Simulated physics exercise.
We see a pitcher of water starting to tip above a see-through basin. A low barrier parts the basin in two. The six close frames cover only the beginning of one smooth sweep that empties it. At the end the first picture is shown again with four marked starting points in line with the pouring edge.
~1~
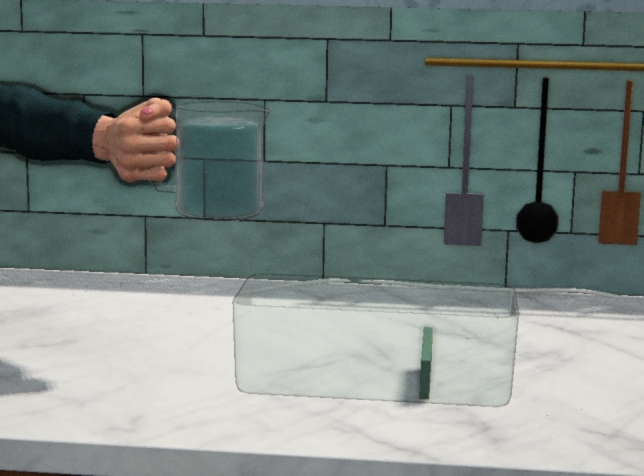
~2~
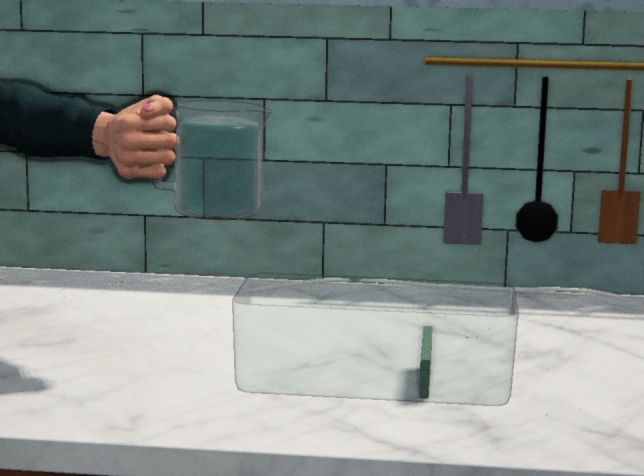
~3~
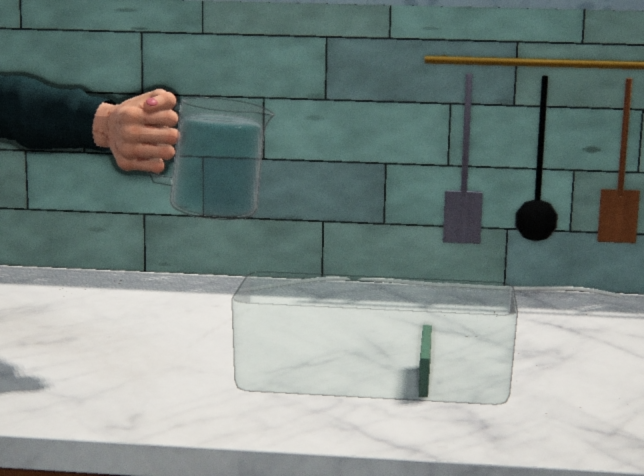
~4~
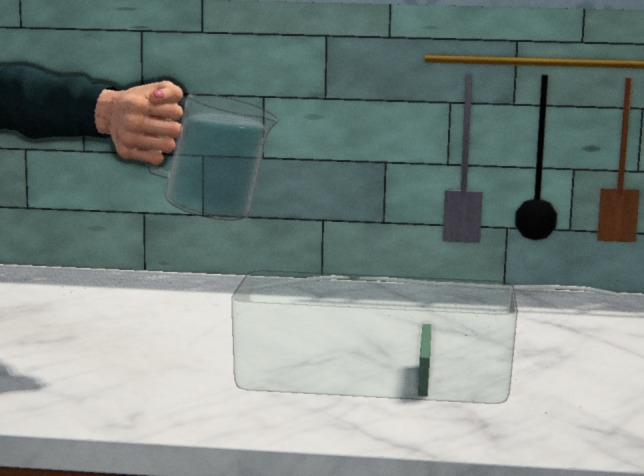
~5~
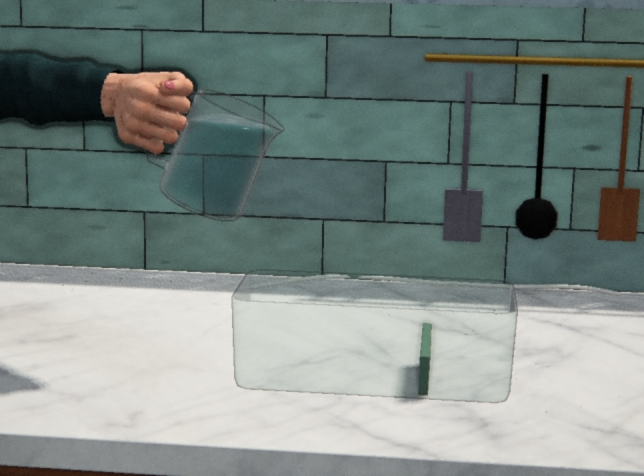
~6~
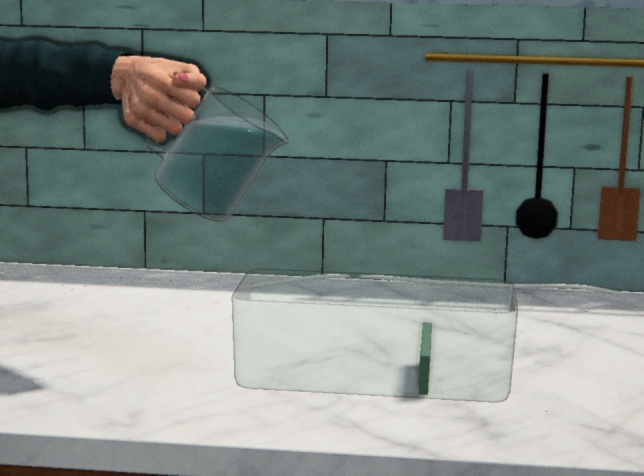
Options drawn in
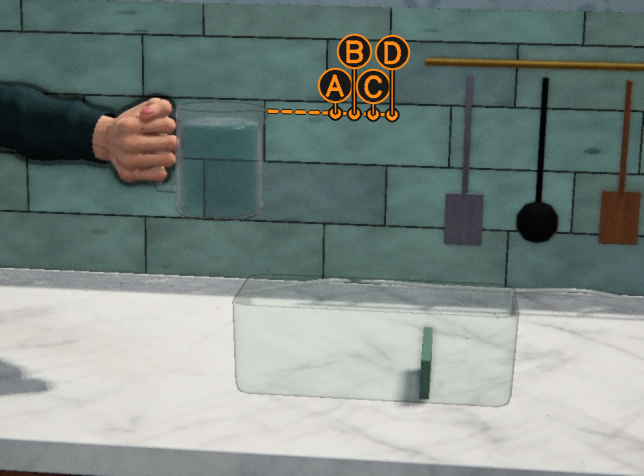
A hand holding a clear pitcher of bluish water upright, then gradually tilting it rightward above a transparent basin on a marble counter.
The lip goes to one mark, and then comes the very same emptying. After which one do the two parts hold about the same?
I would pick dot B.
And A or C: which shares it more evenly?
Here it is dot C.
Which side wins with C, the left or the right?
More ends on the right.
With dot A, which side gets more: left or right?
The left one.
On the marked copy, A at (335, 113); B at (354, 113); C at (373, 114); D at (392, 114).
With A, about 86 % ends left of the wall and 7 % right of it; 7 % is lost outside.
With B, about 52 % ends left of the wall and 46 % right of it.
With C, about 19 % ends left of the wall and 78 % right of it; 3 % is lost outside.
With D, about 24 % ends left of the wall and 70 % right of it; 6 % is lost outside.
